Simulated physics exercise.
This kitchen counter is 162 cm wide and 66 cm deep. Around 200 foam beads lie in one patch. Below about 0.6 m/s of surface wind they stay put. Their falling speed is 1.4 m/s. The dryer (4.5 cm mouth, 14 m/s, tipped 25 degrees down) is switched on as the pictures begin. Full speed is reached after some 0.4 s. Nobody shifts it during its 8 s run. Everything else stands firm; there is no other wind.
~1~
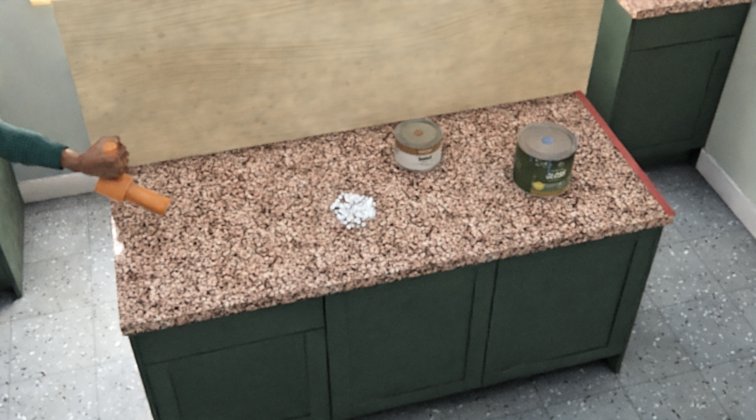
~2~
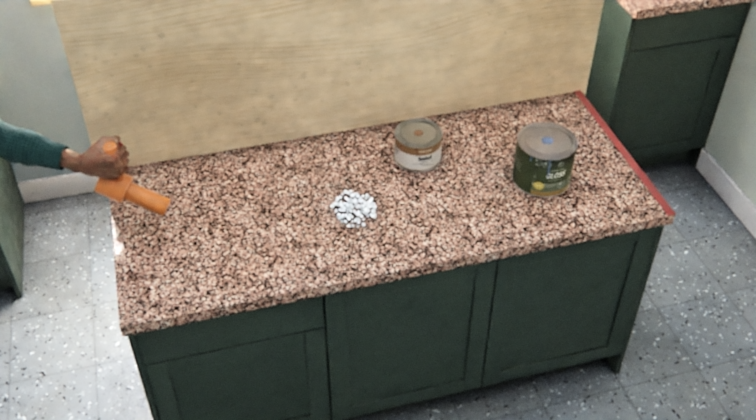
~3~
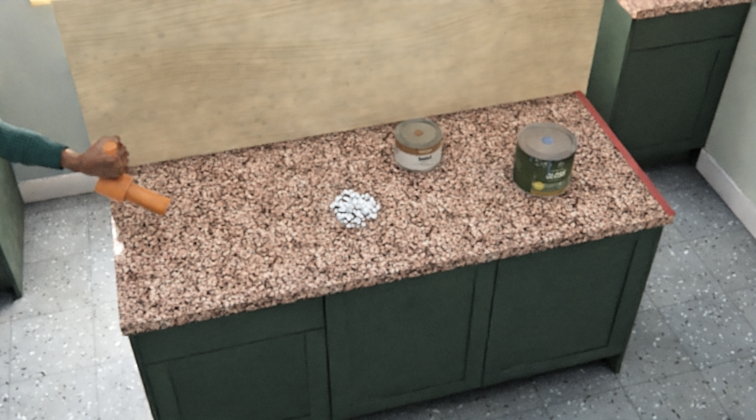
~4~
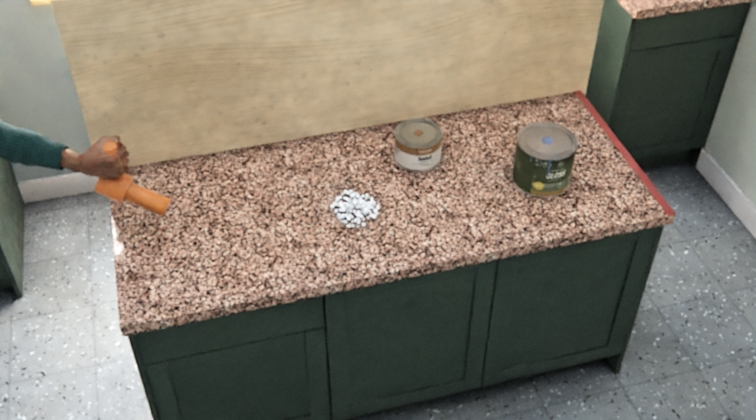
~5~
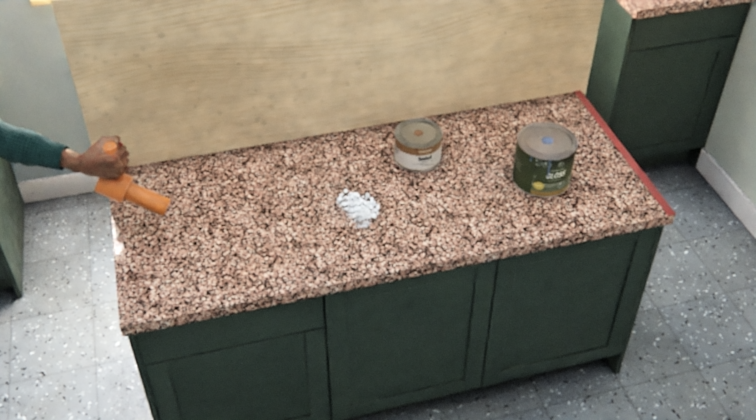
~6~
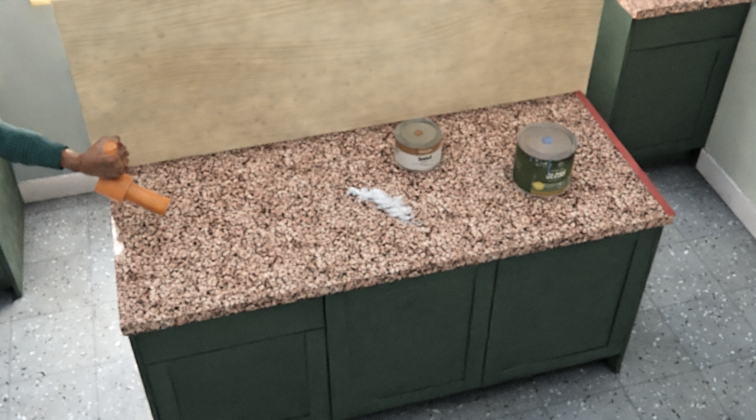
The clip shows a hand holding an orange dryer over a speckled counter with two tins, aimed at a patch of small white pieces, which sits still at first, then shifts slightly right and stretches into a slanted streak.
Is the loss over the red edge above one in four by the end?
Answer: Yes.
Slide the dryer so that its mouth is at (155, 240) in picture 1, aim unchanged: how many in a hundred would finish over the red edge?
It would be near 70 %.
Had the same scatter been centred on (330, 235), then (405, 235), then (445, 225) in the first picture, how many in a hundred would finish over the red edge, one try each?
In that order: 50 %, 40 %, 40 %.
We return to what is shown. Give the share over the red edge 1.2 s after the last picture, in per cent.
About 50 %.
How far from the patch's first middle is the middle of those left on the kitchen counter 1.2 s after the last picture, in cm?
About 80 cm.
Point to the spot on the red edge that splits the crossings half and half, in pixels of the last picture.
At about (657, 190).
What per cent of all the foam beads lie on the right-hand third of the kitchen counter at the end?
Near 4 %.
Then, 1.2 s after the last picture the count stands so, 48 % are over the red edge; the middle of those still in play is near (585, 133).
Then, 2.2 s after the last picture the count stands so, 84 % are over the red edge.
Then, 4.0 s after the last picture the count stands so, 88 % are over the red edge.
Then, 7.6 s after the last picture, at the end, 94 % are over the red edge.
